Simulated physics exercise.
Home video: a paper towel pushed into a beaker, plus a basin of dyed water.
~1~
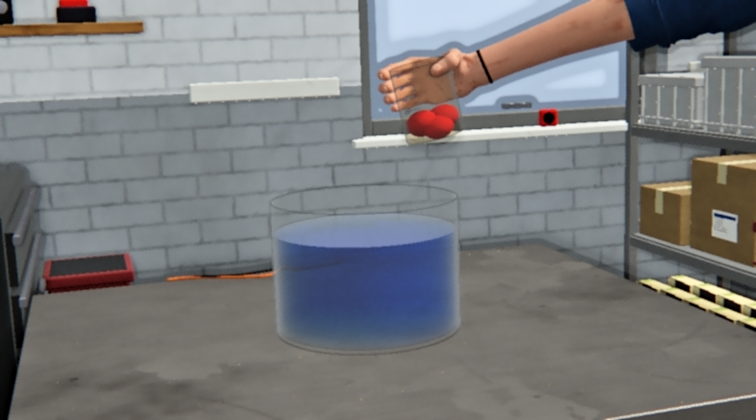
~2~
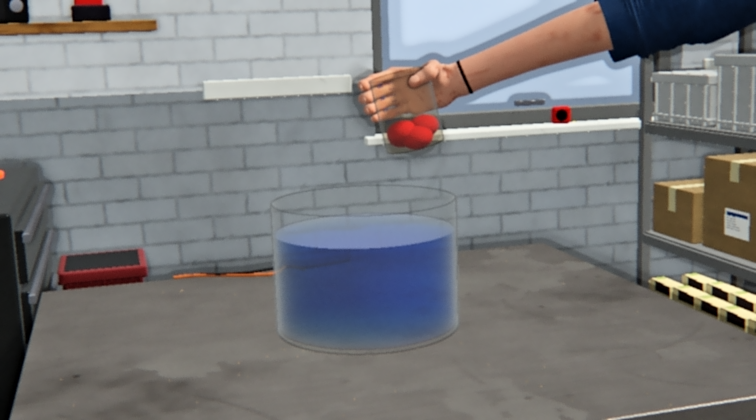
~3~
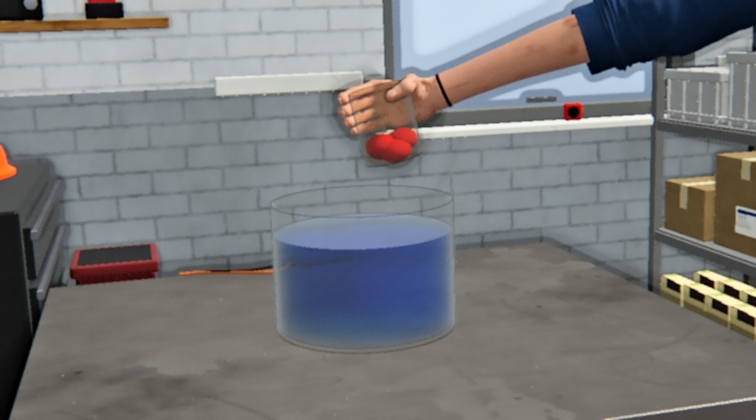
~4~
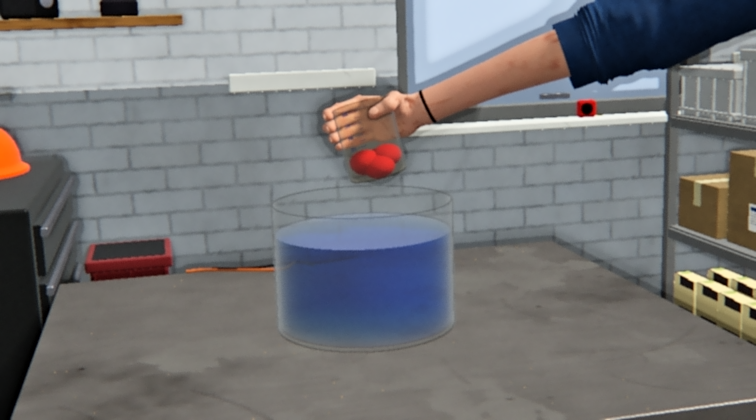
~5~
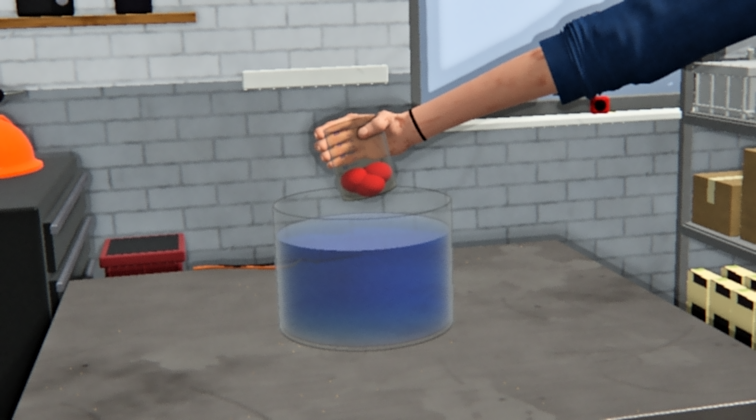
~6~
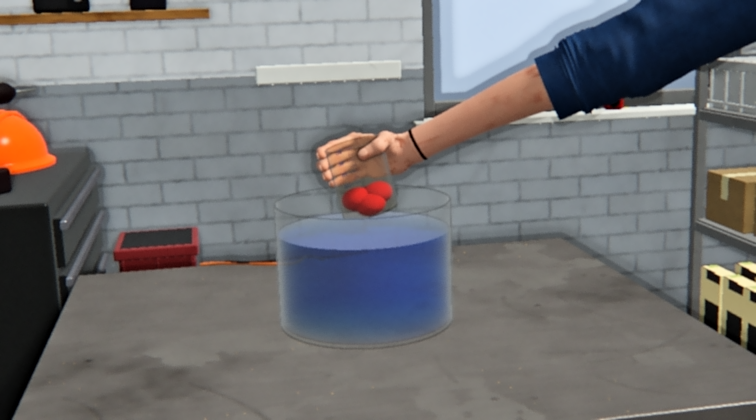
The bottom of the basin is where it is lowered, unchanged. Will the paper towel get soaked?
Yes, the paper towel gets wet.
A moment on, the beaker enters the dyed water.
Further on, dyed water pours in as the air escapes.
When it is over, the beaker is under, flooded, and the paper towel is wet.
